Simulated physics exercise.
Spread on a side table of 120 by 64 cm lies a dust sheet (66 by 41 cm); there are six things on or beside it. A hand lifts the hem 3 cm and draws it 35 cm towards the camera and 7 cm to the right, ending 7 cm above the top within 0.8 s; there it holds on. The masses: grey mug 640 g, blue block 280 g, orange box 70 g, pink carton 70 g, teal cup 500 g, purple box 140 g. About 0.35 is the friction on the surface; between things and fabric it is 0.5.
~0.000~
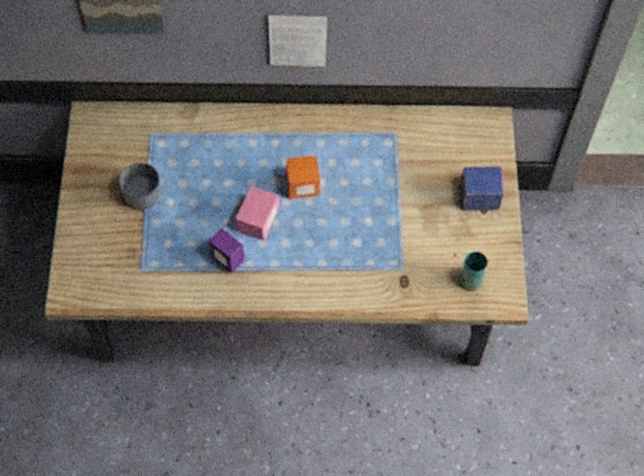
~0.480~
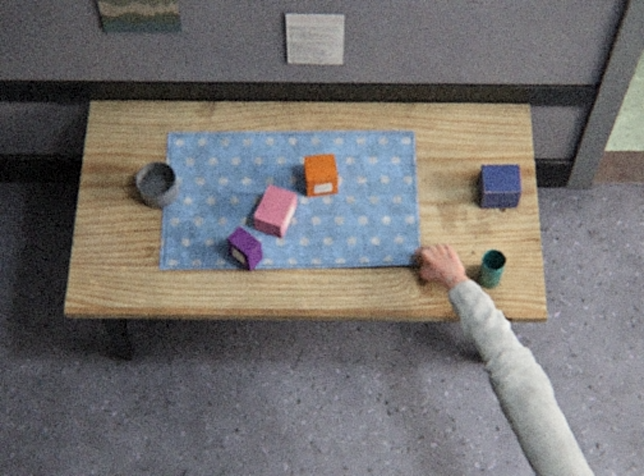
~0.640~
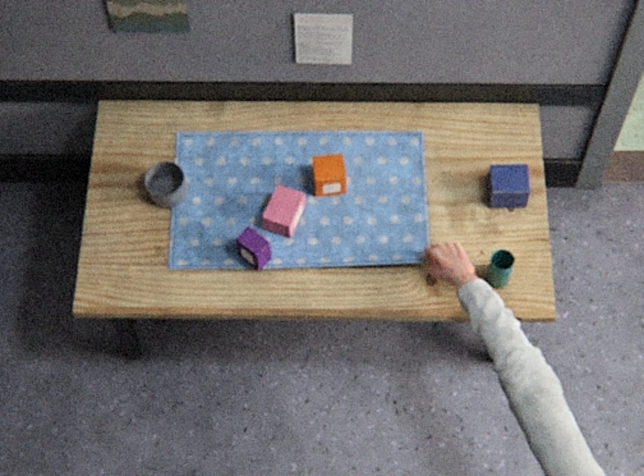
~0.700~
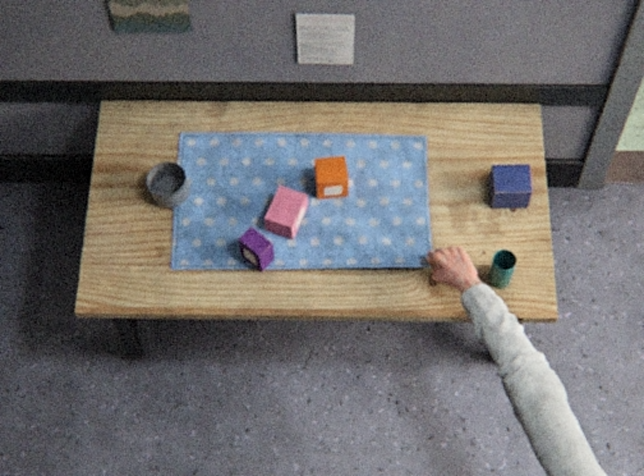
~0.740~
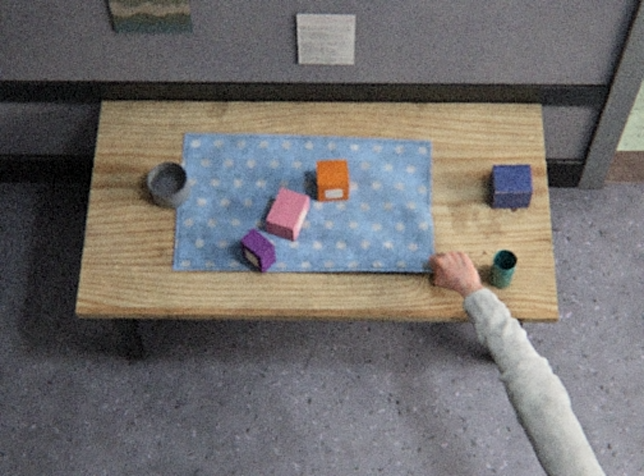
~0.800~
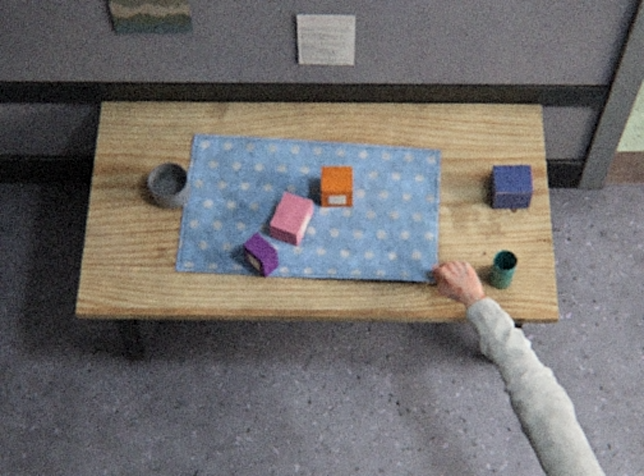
A hand gripping the corner of a spotted blue cloth on a wooden table, drawing it slightly rightward and nearer with three boxes on top.
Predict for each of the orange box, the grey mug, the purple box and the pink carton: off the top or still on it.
The orange box is a survivor. The grey mug is a survivor. The purple box is a casualty. The pink carton is a survivor.
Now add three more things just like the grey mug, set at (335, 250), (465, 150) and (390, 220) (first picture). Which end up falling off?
Going through the three spots as listed: Ends up off the top, holds its spot and ends up off the top.
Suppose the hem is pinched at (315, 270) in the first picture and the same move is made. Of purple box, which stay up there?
Result - purple box is gone from the top.
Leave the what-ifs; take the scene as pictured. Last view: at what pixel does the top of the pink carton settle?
It comes to rest at about (365, 285).
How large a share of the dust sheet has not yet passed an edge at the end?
About 75 per cent.
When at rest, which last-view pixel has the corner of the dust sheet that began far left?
It ends up approximately at (311, 172).
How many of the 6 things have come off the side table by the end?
1.
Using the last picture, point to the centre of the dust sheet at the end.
Around (390, 285).
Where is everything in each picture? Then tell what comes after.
The first picture shows orange box (303, 168); grey mug (139, 180); purple box (226, 242); pink carton (257, 207); dust sheet corners (141, 271) (151, 134) (396, 133) (403, 269).
The second picture shows dust sheet corners (160, 269) (169, 133); grip (421, 264).
The third picture shows dust sheet corners (169, 269) (177, 133); grip (431, 262).
The fourth picture shows orange box (331, 169); dust sheet corners (171, 269) (181, 133); grip (434, 267).
The fifth picture shows purple box (257, 242); orange box (333, 172); pink carton (287, 208); dust sheet corners (173, 270) (185, 134); grip (436, 271).
The sixth picture shows orange box (337, 178); grey mug (168, 180); purple box (260, 247); pink carton (291, 213); dust sheet corners (176, 271) (195, 135) (441, 150); grip (438, 281).
After 1.0 s, 100 % of the dust sheet is still over the top; orange box 12 cm off its start, pink carton 9 cm off its start, purple box 7 cm off its start.
After 1.1 s, 90 % of the dust sheet is still over the top; orange box 22 cm off its start, pink carton 17 cm off its start, purple box 13 cm off its start.
After 1.3 s, 80 % of the dust sheet is still over the top; orange box 32 cm off its start at (414, 251), pink carton 24 cm off its start at (356, 266), purple box 19 cm off its start at (310, 287).
After 1.4 s, 75 % of the dust sheet is still over the top; orange box 35 cm off its start, pink carton 27 cm off its start, purple box 22 cm off its start.
After 3.0 s, 75 % of the dust sheet is still over the top; orange box 37 cm off its start at (424, 268), purple box over the edge, pink carton 30 cm off its start at (365, 285), grey mug 0 cm off its start at (169, 180).
